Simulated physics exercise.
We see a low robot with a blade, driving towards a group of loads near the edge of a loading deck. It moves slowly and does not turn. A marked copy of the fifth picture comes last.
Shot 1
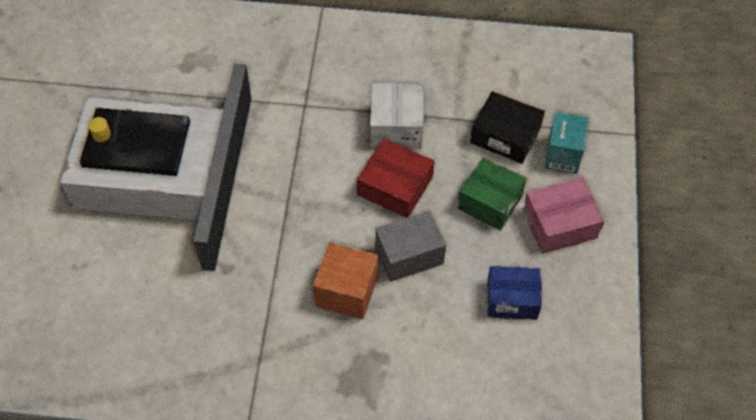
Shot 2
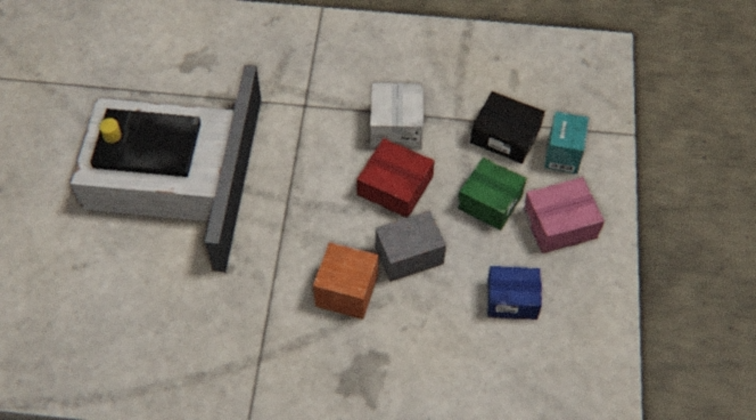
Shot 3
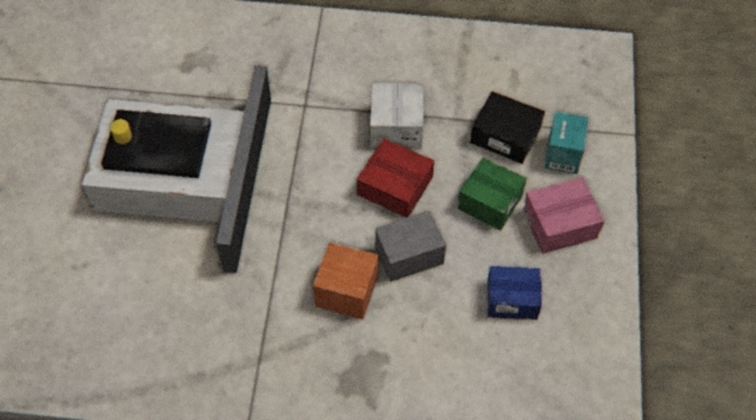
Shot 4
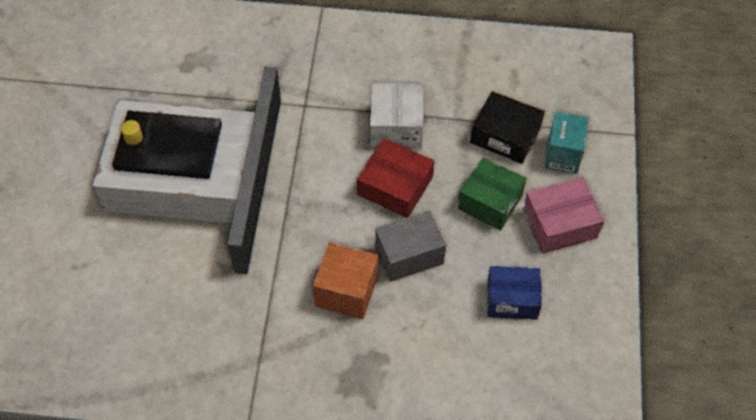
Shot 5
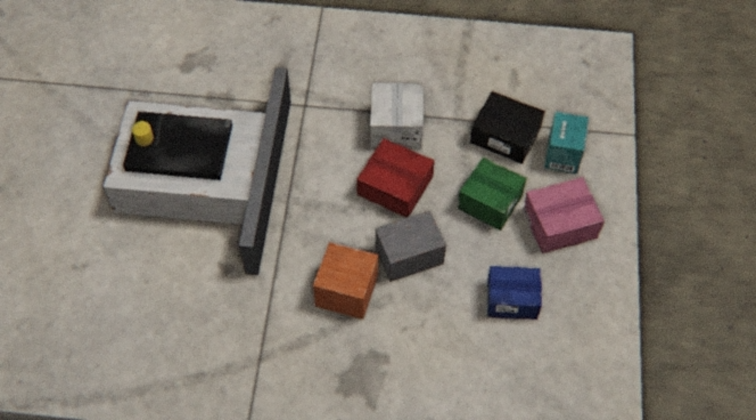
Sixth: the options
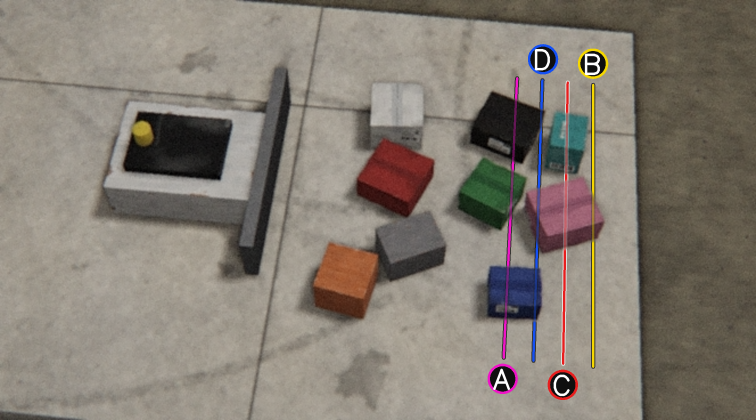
A low white robot with a dark upright blade and a yellow knob on top creeps a short way right across a pale slab, without turning or touching the nine scattered, differently coloured boxes, which stay still.
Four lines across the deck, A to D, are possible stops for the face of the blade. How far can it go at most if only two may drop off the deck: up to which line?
As far as mark D.
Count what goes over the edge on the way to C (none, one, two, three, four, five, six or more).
By then, four.
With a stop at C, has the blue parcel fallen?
No.
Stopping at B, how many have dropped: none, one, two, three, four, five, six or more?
Four.
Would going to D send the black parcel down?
By then, no.
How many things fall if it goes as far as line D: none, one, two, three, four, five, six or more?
Two.
On the marked copy, A at (511, 207); B at (593, 214); C at (566, 212); D at (538, 209).
Taking D. A third of the way, robot (285, 154); orange crate (376, 293); white parcel (405, 118).
Two thirds of the way, robot (383, 163); pink box (607, 220); turquoise box (601, 141).
When it is over, robot (459, 170); turquoise box over the edge; pink box over the edge; two fallen.
As for the rest, A is within the limit but short; B drops four; C drops four.
